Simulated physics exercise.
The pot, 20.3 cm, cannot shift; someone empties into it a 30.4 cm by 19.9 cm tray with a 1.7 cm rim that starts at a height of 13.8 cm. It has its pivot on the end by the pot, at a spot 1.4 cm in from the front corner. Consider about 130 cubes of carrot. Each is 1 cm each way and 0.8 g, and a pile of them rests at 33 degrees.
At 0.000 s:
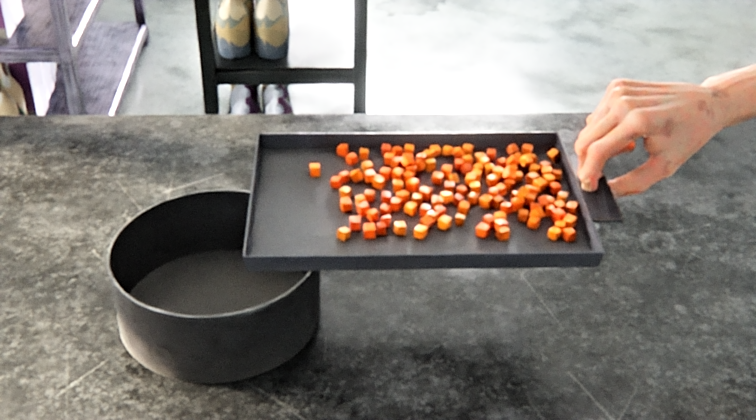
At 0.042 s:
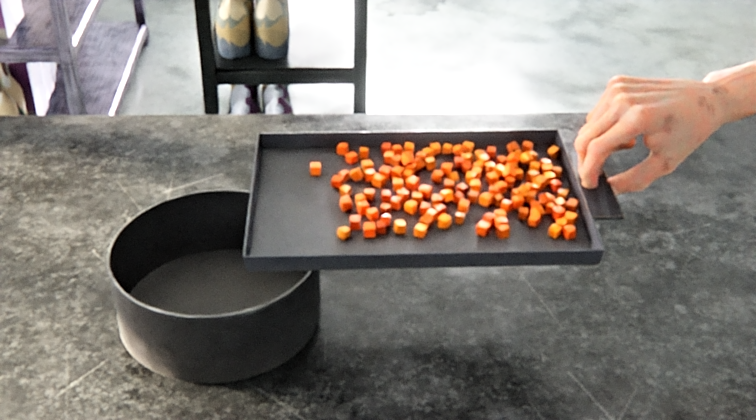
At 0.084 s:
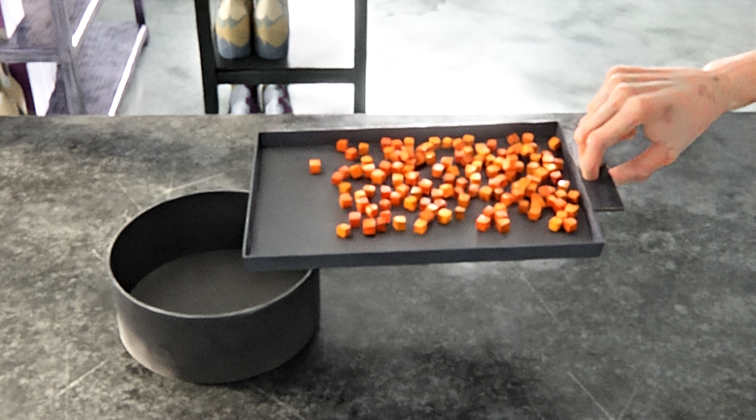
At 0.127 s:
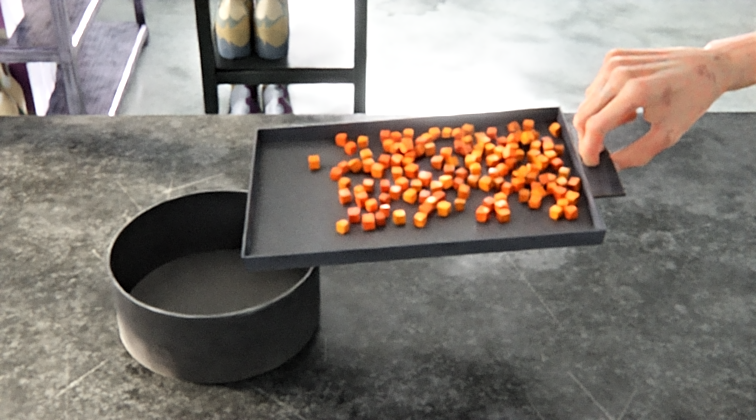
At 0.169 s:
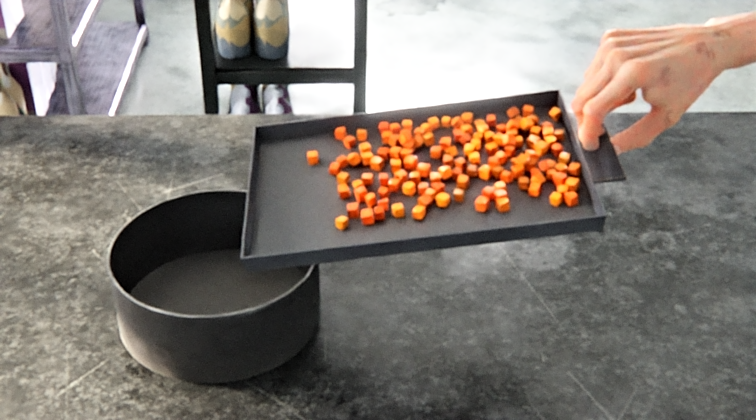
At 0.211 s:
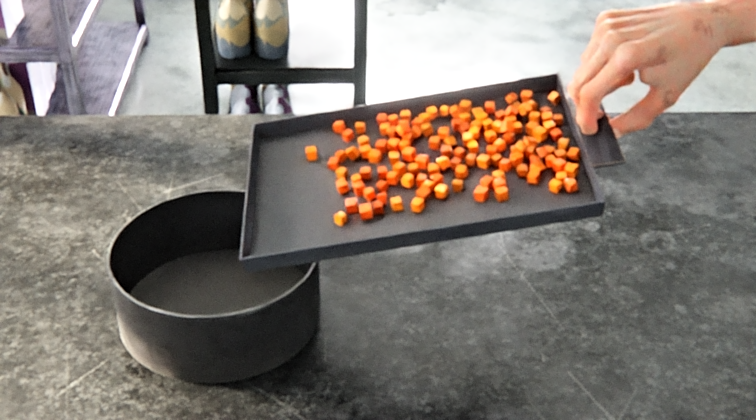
Orange carrot cubes sitting on a dark rectangular tray as a hand raises its right end, tilting it leftward beside a round pot.
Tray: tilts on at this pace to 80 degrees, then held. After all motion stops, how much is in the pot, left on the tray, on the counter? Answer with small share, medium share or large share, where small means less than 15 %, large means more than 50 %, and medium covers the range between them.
Pot - medium share; tray - medium share; counter - medium share.
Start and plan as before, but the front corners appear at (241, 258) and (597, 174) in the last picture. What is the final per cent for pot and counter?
That works out as pot 30 and counter 65.
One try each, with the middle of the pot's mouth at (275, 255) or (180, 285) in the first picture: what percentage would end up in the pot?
About 15 percent the first time and about 60 percent the second.
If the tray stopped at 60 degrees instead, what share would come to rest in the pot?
35 percent.
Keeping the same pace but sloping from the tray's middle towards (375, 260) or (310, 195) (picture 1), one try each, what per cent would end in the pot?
Near 0 and 60 per cent, in that order.
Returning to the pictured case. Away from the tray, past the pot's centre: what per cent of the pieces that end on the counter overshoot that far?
90 per cent.
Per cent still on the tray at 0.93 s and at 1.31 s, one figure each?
The figures go 65 and then 30.
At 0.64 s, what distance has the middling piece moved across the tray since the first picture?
3 cm.
Then, at 0.64 s, tilt 44 degrees; the tray holds 100 %, the pot 0 %.
After 0.93 s, tilt 67 degrees; the tray holds 65 %, the pot 5 %.
After 1.31 s, tilt 80 degrees; the tray holds 30 %, the pot 30 %.
At rest (2.3 s), pot 30 %, tray 30 %, counter 40 %.
